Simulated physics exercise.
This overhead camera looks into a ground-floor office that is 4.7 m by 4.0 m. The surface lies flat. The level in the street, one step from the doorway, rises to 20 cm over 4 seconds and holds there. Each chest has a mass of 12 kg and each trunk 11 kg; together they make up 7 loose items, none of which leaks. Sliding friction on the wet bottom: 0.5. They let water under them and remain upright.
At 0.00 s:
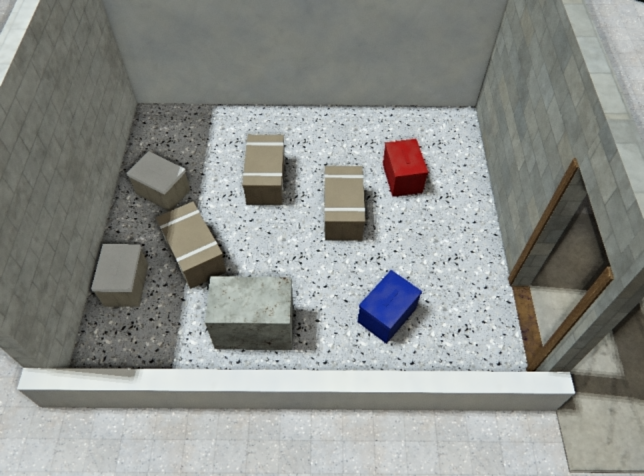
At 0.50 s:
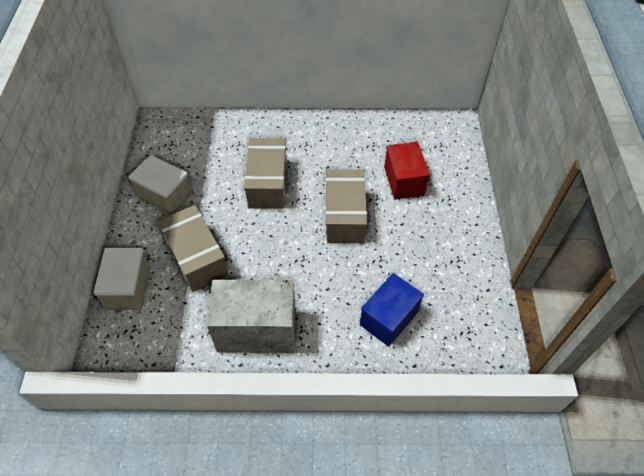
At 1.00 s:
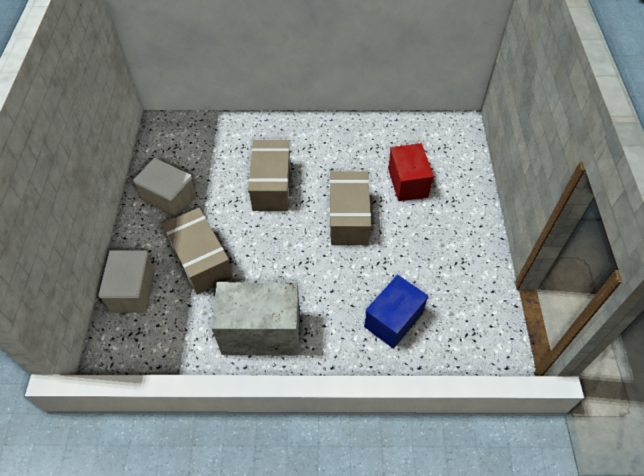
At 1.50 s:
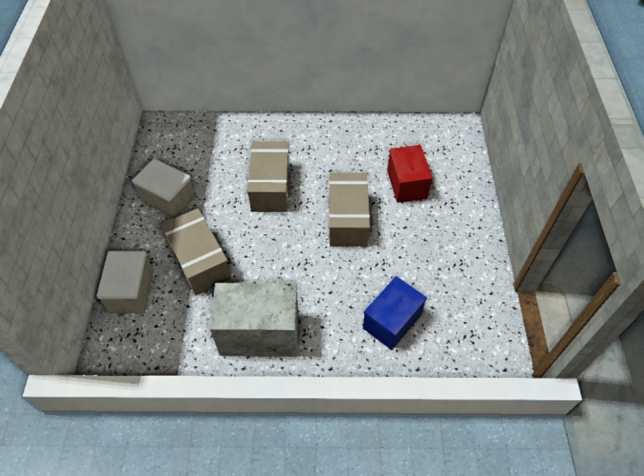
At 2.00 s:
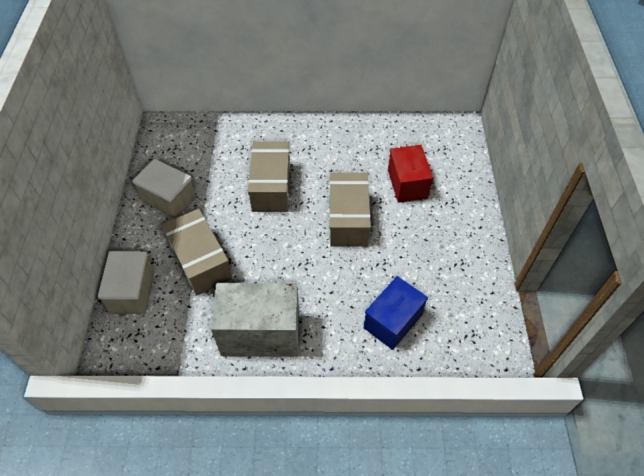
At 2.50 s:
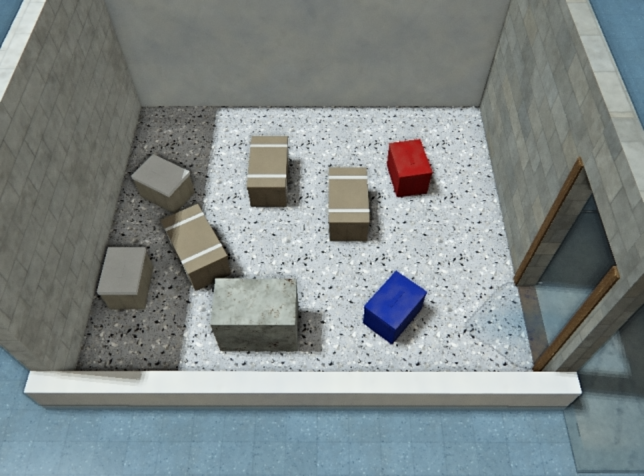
Water spread over the pale paving outside a roofless room, then began creeping in through the doorway on the right, while the red, blue, tan and gray boxes inside stayed put.
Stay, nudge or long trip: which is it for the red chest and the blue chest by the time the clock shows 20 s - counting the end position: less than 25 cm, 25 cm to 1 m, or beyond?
As for the red chest, it moves somewhat; as for the blue chest, it goes far off.
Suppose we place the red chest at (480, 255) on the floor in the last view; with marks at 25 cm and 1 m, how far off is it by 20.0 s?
By then it winds up well off.
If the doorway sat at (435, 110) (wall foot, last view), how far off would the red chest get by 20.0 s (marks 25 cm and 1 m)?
The red chest covers a long distance.
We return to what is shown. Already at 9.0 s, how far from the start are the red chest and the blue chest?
By then roughly 0 cm and 250 cm, respectively.
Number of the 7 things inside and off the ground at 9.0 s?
Tally: 3 of them.
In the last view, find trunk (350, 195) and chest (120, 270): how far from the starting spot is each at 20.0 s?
They sit 100 cm and 120 cm away, in the order given.
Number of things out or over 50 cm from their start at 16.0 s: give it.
I make it 5 by then.
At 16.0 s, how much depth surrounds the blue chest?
The depth there is around 11 cm.
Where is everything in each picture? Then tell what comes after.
The red chest at (406, 157) rests on the ground; the blue chest at (391, 298) rests on the ground; 0.0 m2 under water; 0 of 7 have shifted, in the first frame.
The red chest at (408, 160) rests on the ground; the blue chest at (393, 301) rests on the ground; 0.0 m2 under water; 0 of 7 have shifted, in the second frame.
The red chest at (412, 162) rests on the ground; the blue chest at (397, 303) rests on the ground; water covers 0.0 m2; 0 of 7 have shifted, in the third frame.
The red chest at (411, 163) rests on the ground; the blue chest at (396, 304) rests on the ground; 0.0 m2 under water; 0 of 7 have shifted, in the fourth frame.
The red chest at (411, 163), on the bottom; the blue chest at (397, 304), on the bottom; water covers 0.0 m2; 0 of 7 have shifted, in the fifth frame.
The red chest at (410, 158) rests on the ground; the blue chest at (396, 299) rests on the ground; 0.4 m2 under water; 0 of 7 have shifted, in the sixth frame.
After 4.0 s the red chest is near (410, 158), 0.0 m from its start, aground; the blue chest is near (388, 297), 0.1 m from its start, aground; 0 afloat.
After 9.0 s the red chest is near (410, 158), 0.0 m from its start, aground; the blue chest is near (209, 199), 2.4 m from its start, aground; 3 afloat.
After 16.0 s the red chest is near (414, 161), 0.1 m from its start, aground; the blue chest is near (321, 99), 2.9 m from its start, afloat; 6 afloat.
After 20.0 s the red chest is near (393, 192), 0.6 m from its start, afloat; the blue chest is near (472, 219), 1.3 m from its start, afloat; 7 afloat.
